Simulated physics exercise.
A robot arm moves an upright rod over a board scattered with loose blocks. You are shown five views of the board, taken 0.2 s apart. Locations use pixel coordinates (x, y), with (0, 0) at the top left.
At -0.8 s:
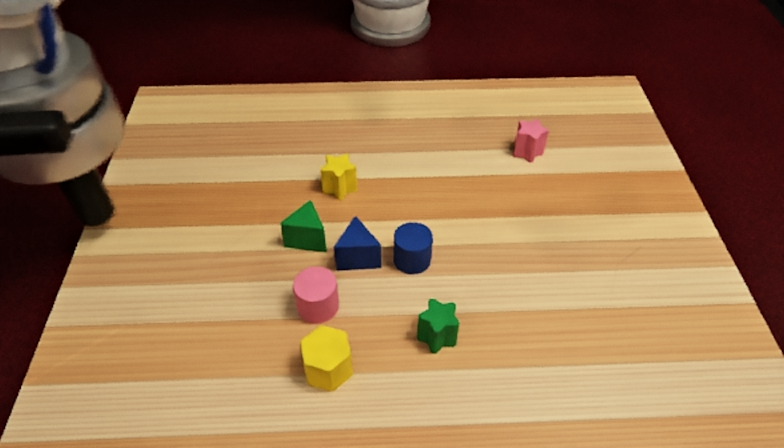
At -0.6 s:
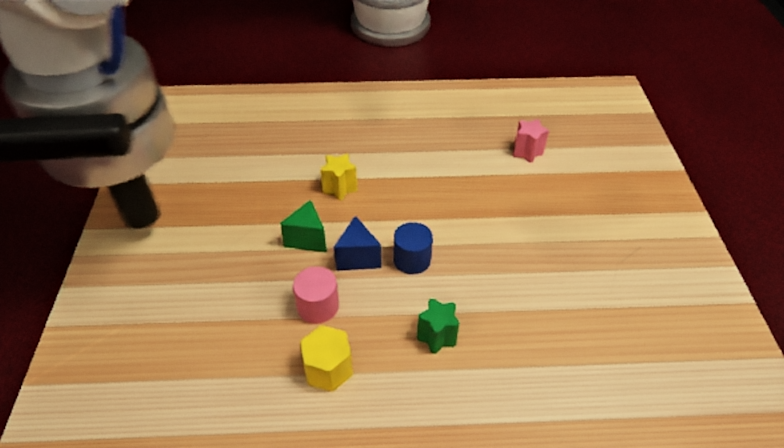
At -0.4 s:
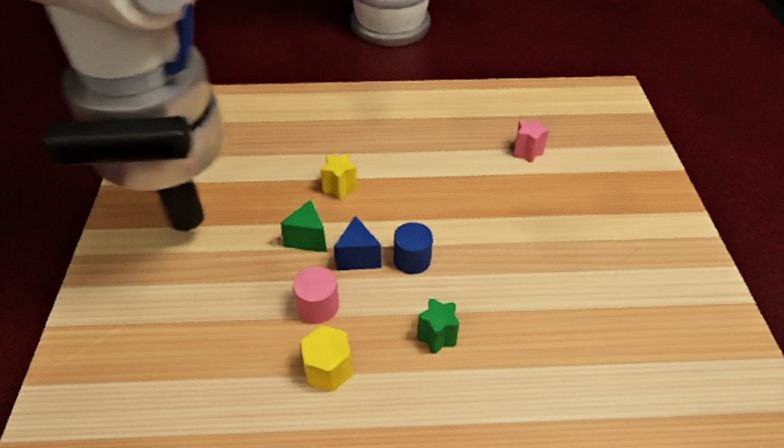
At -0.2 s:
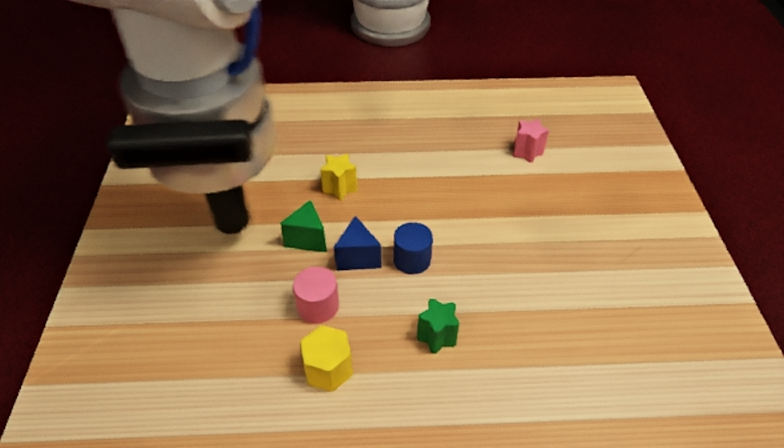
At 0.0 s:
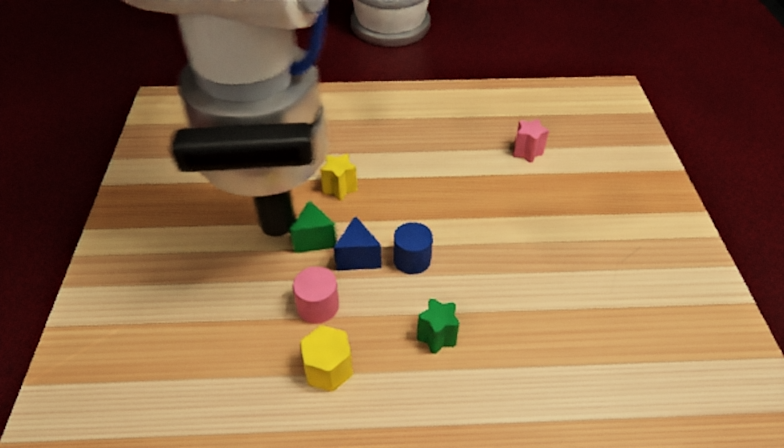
In this clip, a robot arm moves a dark upright rod rightward across a striped wooden board of scattered colored blocks, reaching the green triangular block and nudging it slightly right while the other blocks stay still.
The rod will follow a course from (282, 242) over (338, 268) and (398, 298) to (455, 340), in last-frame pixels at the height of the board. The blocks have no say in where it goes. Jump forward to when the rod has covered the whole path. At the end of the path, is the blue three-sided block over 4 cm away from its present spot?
Yes, I think so.
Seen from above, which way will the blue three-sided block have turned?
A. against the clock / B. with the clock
Correct choice: A.
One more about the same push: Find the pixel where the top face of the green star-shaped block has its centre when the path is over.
My estimate: (471, 349).
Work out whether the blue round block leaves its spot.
Displaced, by a centimetre or more.
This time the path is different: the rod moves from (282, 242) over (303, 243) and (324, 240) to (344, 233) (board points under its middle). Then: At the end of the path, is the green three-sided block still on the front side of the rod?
Yes.
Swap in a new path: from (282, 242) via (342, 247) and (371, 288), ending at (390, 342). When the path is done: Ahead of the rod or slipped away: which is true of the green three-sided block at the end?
I'm fairly sure the green three-sided block slides away from the front of the rod at some point.
The first path, step by step. One third of the way, rod at (338, 252); green three-sided block at (354, 221), turned 60° anticlockwise; blue three-sided block at (377, 237); blue round block at (417, 236).
Two thirds of the way, rod at (401, 283); green three-sided block at (356, 222), turned 75° anticlockwise; blue three-sided block at (424, 256), turned 65° anticlockwise; blue round block at (442, 228).
At the end, rod at (458, 324); green three-sided block at (356, 222), turned 75° anticlockwise; blue three-sided block at (432, 262), turned 90° anticlockwise; blue round block at (442, 227); green star-shaped block at (471, 349), turned 45° clockwise.
